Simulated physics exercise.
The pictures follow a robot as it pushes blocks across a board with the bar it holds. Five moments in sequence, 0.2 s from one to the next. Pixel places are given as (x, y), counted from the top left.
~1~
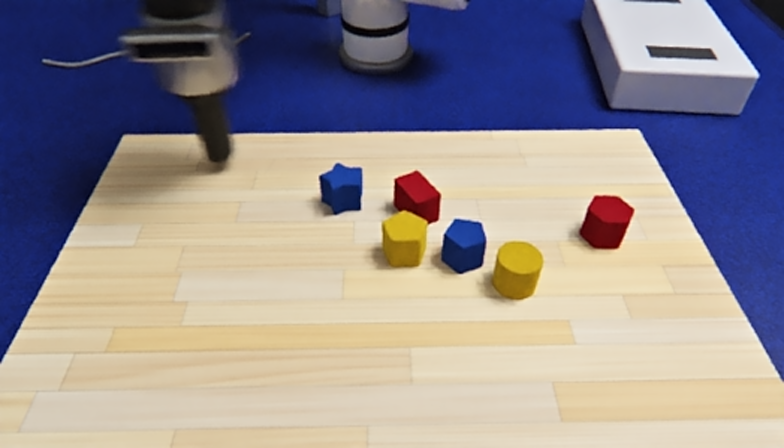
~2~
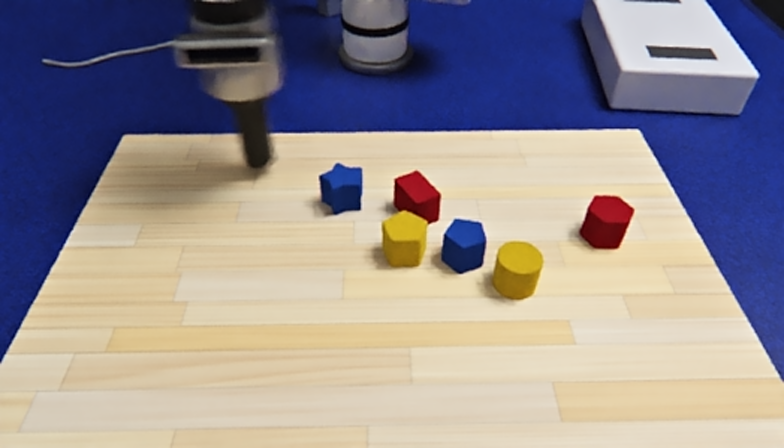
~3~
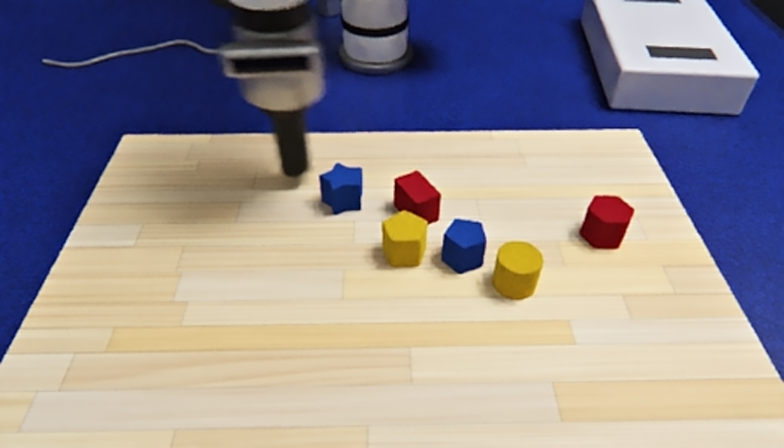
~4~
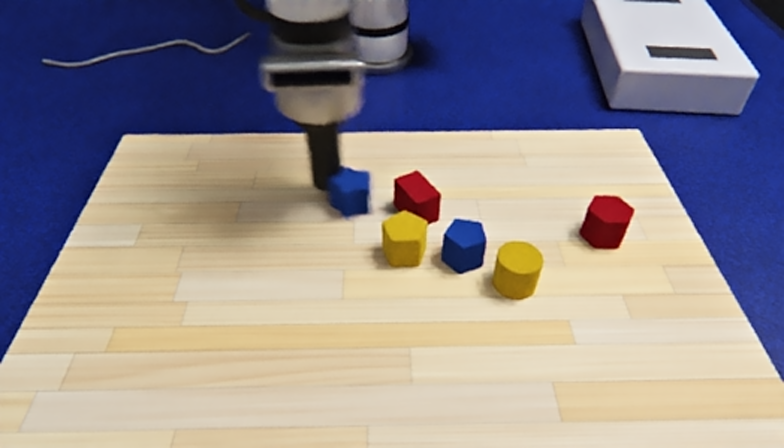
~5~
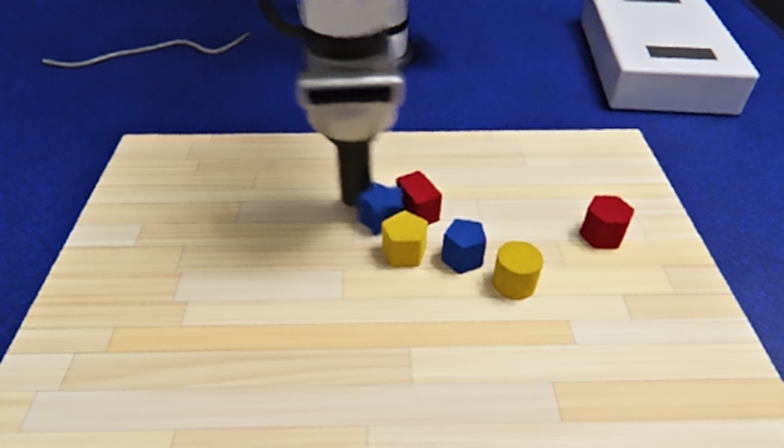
At first, a dark bar on a robotic arm hovers at the upper left of a wooden board, apart from the red, blue and yellow blocks. It moves rightward and slightly nearer, meets the blue star, and pushes it a short way right, close beside the red oblong and yellow pentagonal blocks.
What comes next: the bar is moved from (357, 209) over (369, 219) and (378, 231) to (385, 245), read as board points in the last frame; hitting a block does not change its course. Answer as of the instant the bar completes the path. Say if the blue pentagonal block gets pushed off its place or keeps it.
At the end of the path, it will still be in place.
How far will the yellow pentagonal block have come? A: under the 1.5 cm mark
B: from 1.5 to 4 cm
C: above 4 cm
The answer is C.
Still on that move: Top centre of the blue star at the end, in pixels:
About (418, 228).
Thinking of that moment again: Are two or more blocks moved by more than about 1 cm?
I'd say yes.
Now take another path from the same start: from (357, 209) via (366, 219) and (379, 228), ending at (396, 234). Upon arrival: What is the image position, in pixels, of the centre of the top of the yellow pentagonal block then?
My best guess is (434, 251).
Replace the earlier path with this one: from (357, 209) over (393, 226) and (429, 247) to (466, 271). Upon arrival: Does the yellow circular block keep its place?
The answer is no.
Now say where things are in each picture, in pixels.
Lower end of the bar (220, 154), tops of blocks, blue star (342, 175), yellow pentagonal block (405, 226), red oblong block (417, 185), blue pentagonal block (466, 232), in the first frame.
Bar (260, 159), blocks as before, in the second frame.
Bar (296, 168), blocks as before, in the third frame.
Bar (328, 181), blue star (351, 179), in the fourth frame.
Bar (356, 196), blue star (382, 195), yellow pentagonal block (405, 226), red oblong block (419, 185), blue pentagonal block (466, 232), in the fifth frame.
The first path, step by step. Halfway along, bar (374, 213); blue star (404, 210); yellow pentagonal block (418, 237); red oblong block (424, 185).
At the end, bar (385, 233); blue star (418, 228), turned 15° anticlockwise; yellow pentagonal block (439, 254); red oblong block (424, 185); blue pentagonal block not moved.
